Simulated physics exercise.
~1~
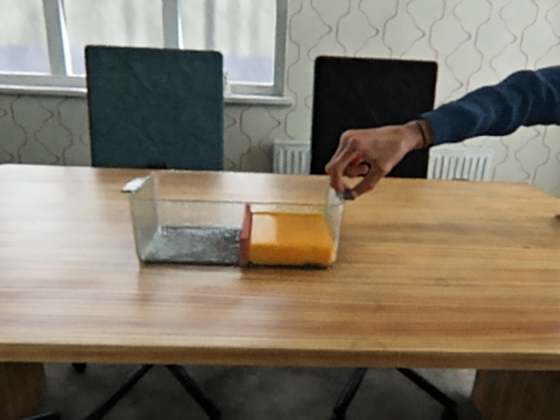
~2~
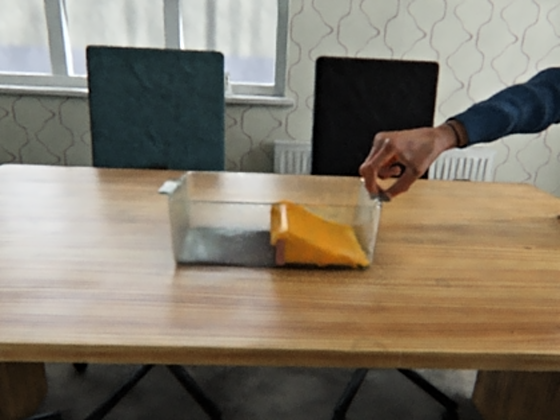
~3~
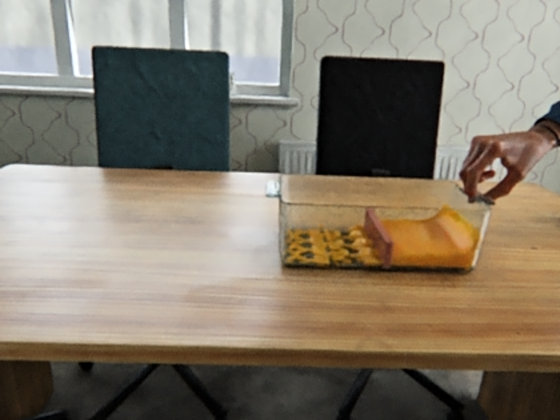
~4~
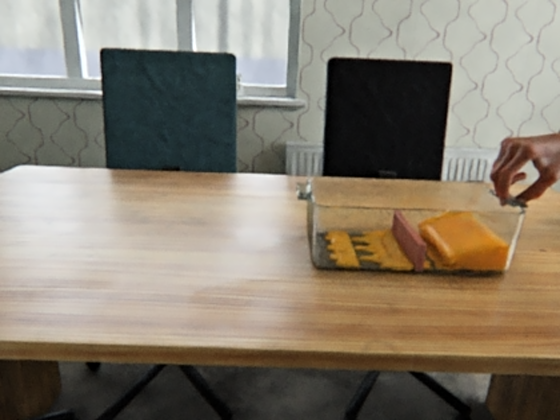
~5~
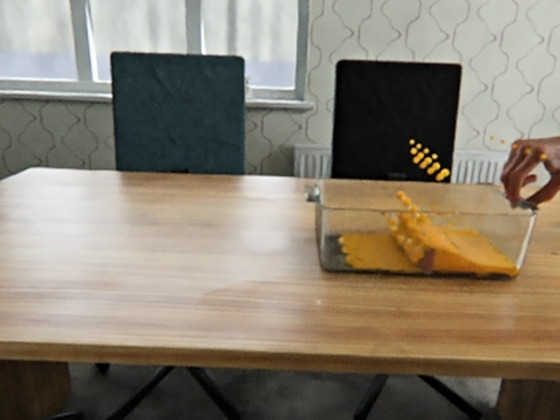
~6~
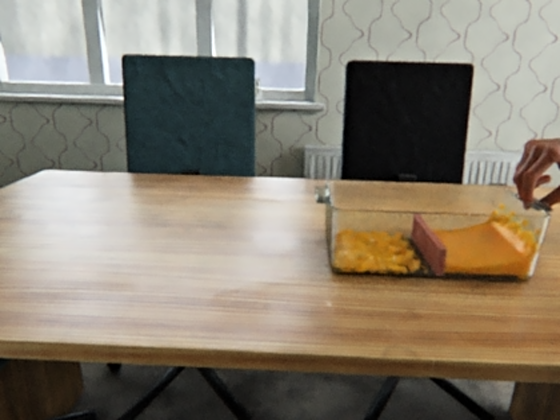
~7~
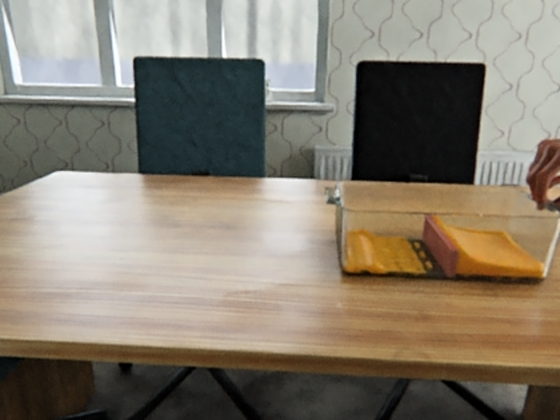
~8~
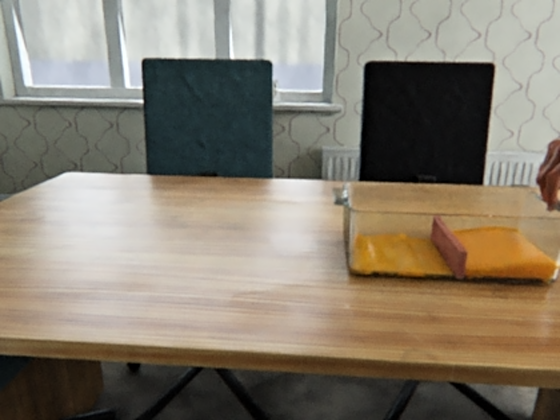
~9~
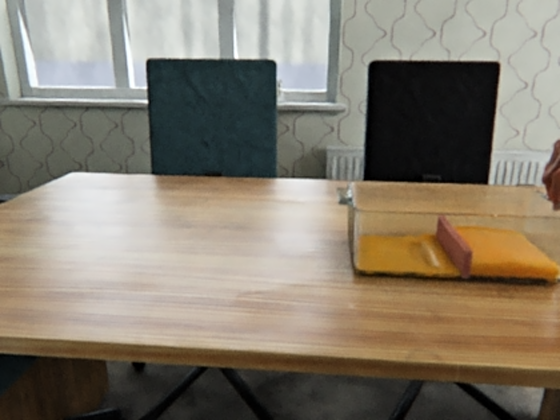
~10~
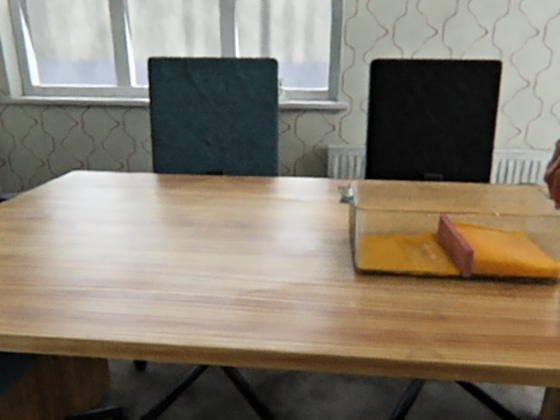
A divided glass box is pulled right by a hand, sloshing orange juice into its left side.
